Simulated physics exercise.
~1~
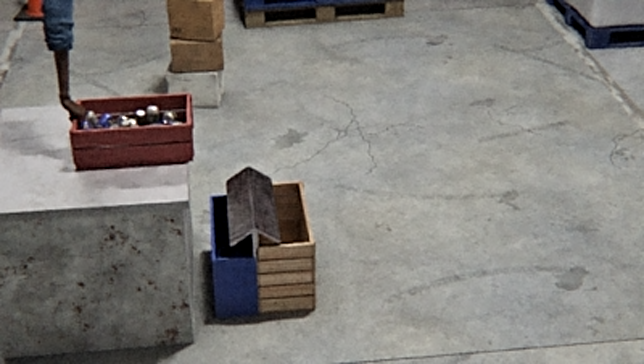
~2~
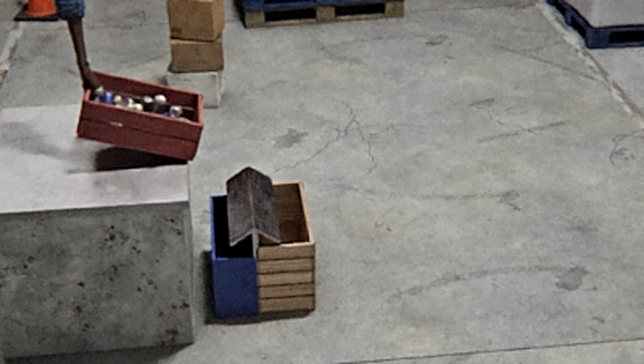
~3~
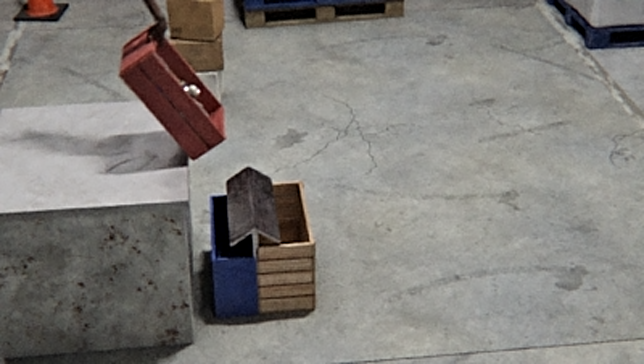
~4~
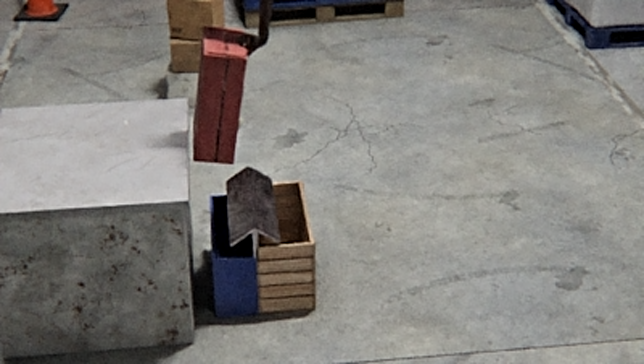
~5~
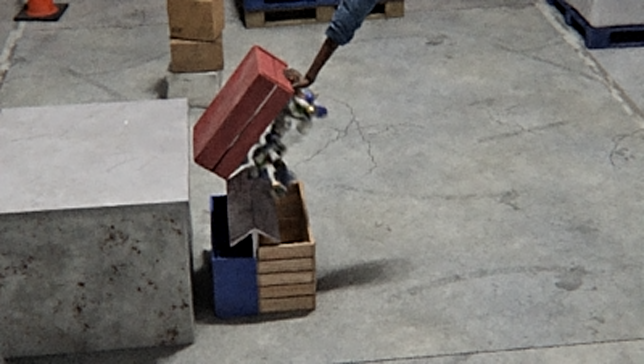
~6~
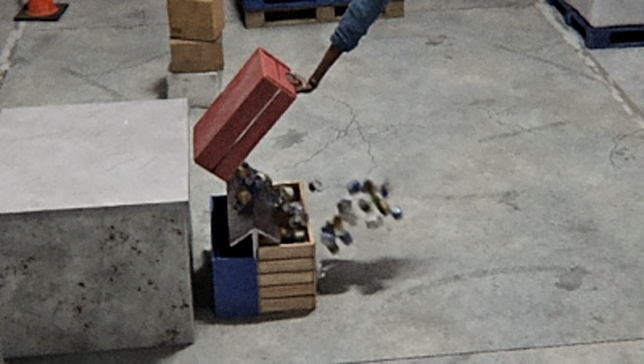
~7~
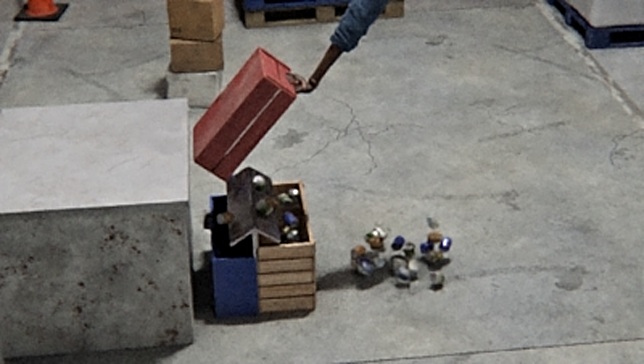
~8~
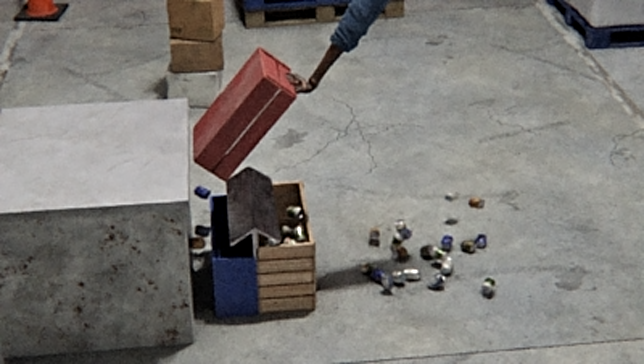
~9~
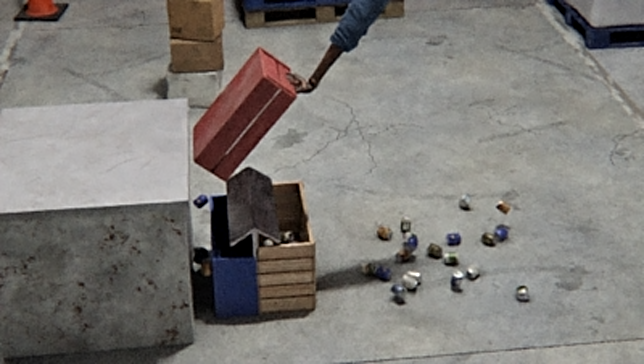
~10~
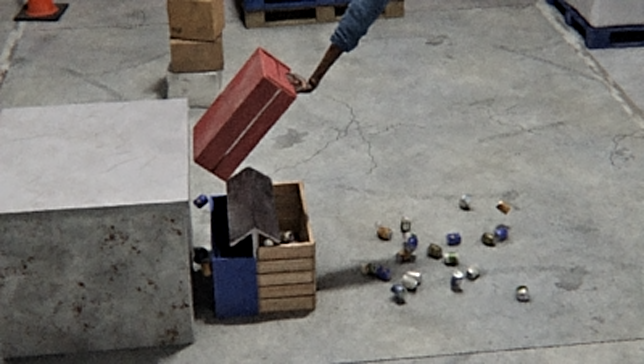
Hand tipping a red crate off a concrete block, spilling small cans over a ridged bin, many scattering across the floor.
